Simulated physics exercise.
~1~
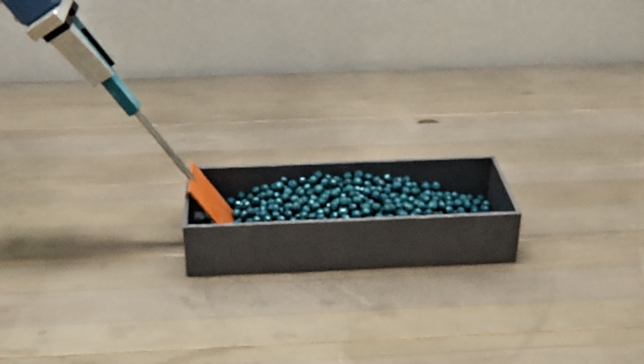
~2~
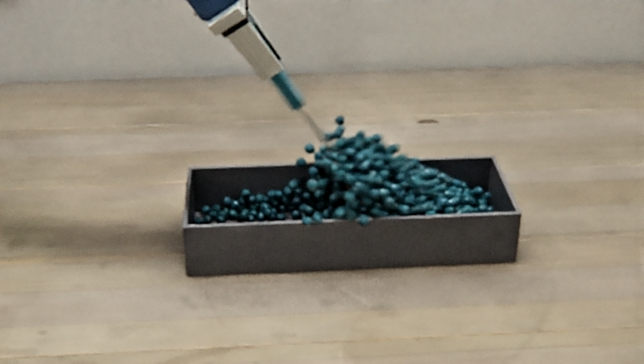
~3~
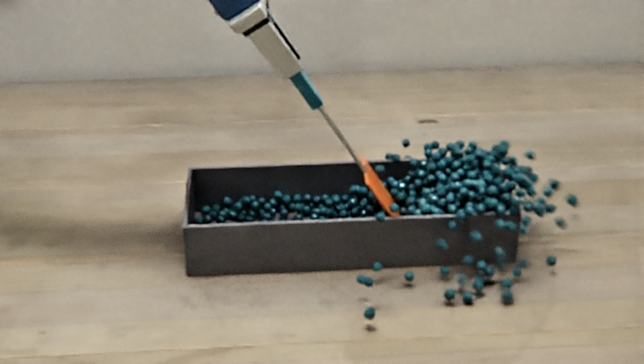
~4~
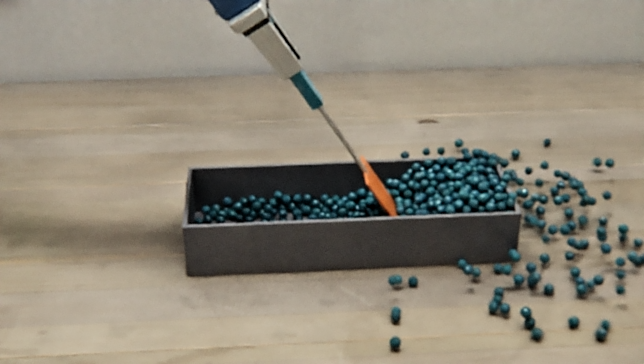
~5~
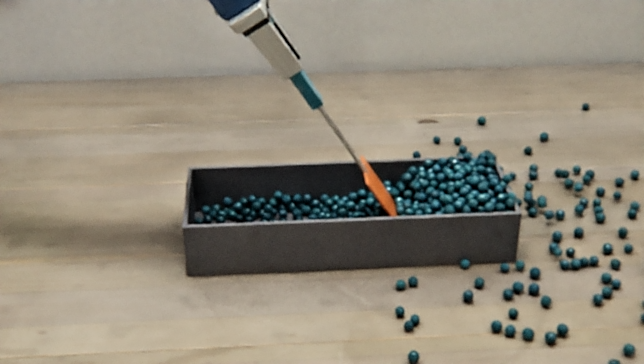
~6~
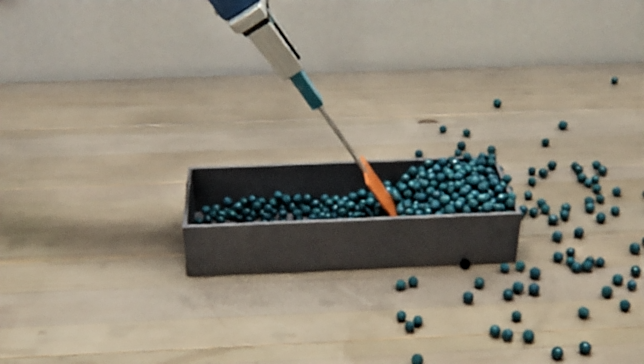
An orange paddle sweeps teal beads rightward along a trough, scattering some across the table.
